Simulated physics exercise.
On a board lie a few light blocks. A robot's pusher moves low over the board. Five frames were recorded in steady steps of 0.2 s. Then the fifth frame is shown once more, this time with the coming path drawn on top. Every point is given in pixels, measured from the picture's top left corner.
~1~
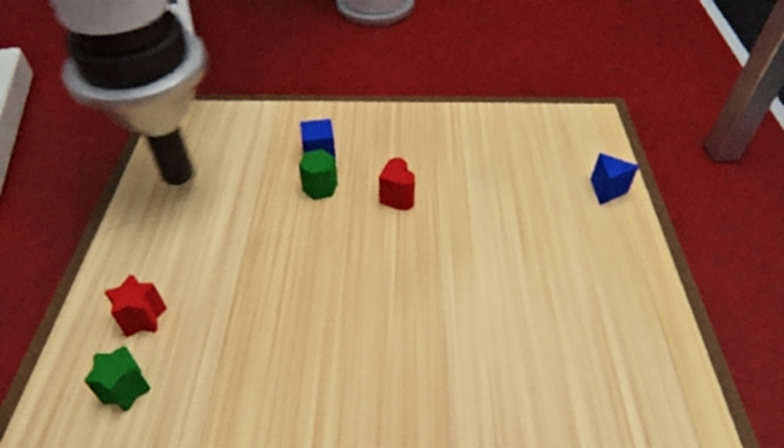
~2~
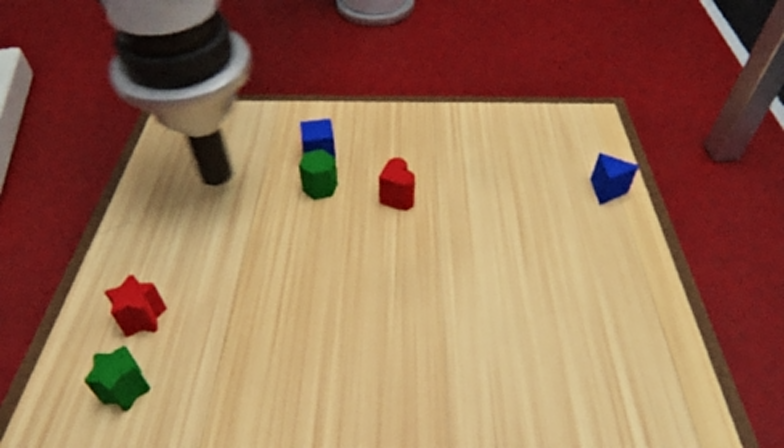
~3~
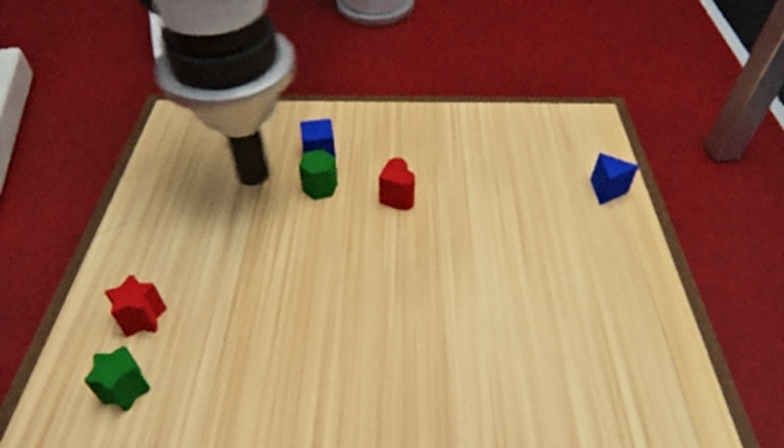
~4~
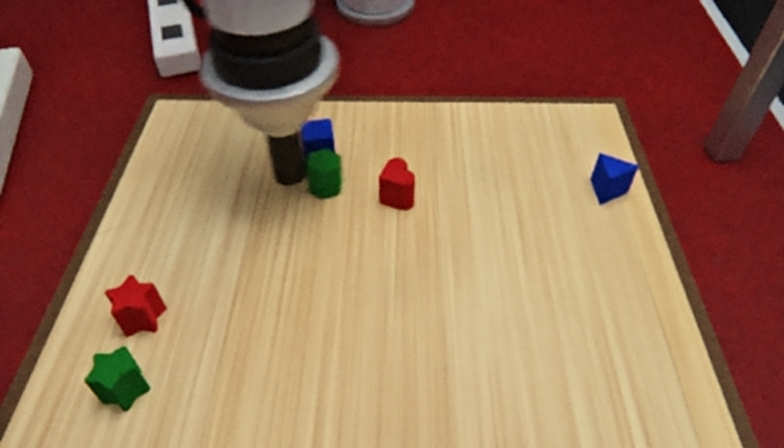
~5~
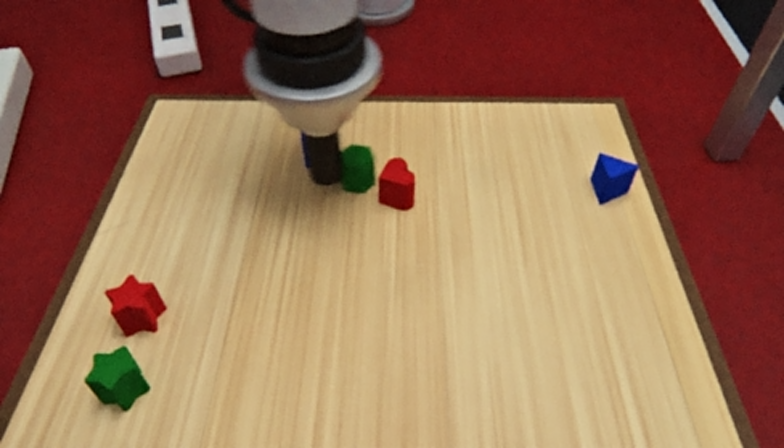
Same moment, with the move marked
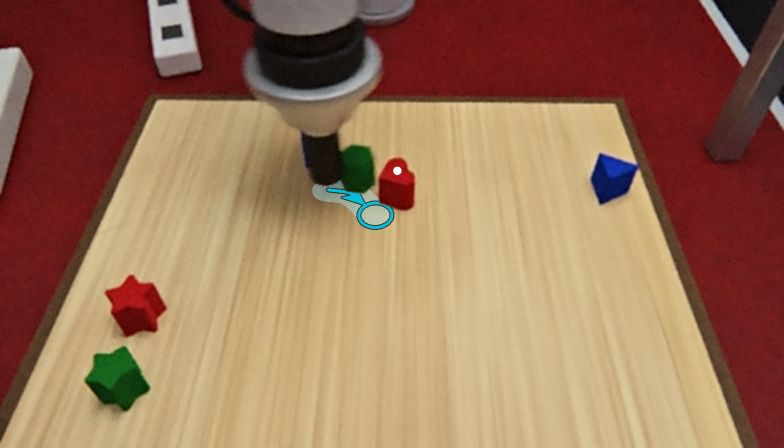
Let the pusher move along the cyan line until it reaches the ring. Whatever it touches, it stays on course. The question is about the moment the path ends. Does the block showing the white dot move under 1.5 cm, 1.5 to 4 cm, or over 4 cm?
The best fit is under 1.5 cm.
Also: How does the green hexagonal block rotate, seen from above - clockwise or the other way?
Looking down, my answer is that the green hexagonal block rotates anticlockwise.
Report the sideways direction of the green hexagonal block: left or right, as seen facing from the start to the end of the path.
Facing the way the path runs, start to end, you'll find the green hexagonal block has shifted left.
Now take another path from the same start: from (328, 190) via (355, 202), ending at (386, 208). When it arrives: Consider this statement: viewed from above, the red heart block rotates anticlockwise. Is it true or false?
The claim holds.
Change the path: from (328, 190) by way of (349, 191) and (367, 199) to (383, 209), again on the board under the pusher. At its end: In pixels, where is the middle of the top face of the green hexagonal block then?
Expect it around (381, 151).
Path on the board, from (328, 190) through (348, 193) and (363, 203) to (375, 215); the dot is on the red heart block.
What follows on the original path. Halfway along, pusher (356, 182); green hexagonal block (377, 152), turned 25° anticlockwise.
At the end, pusher (375, 200); blue square piece in place; green hexagonal block (377, 152), turned 25° anticlockwise; red heart block (405, 173), turned 20° anticlockwise.
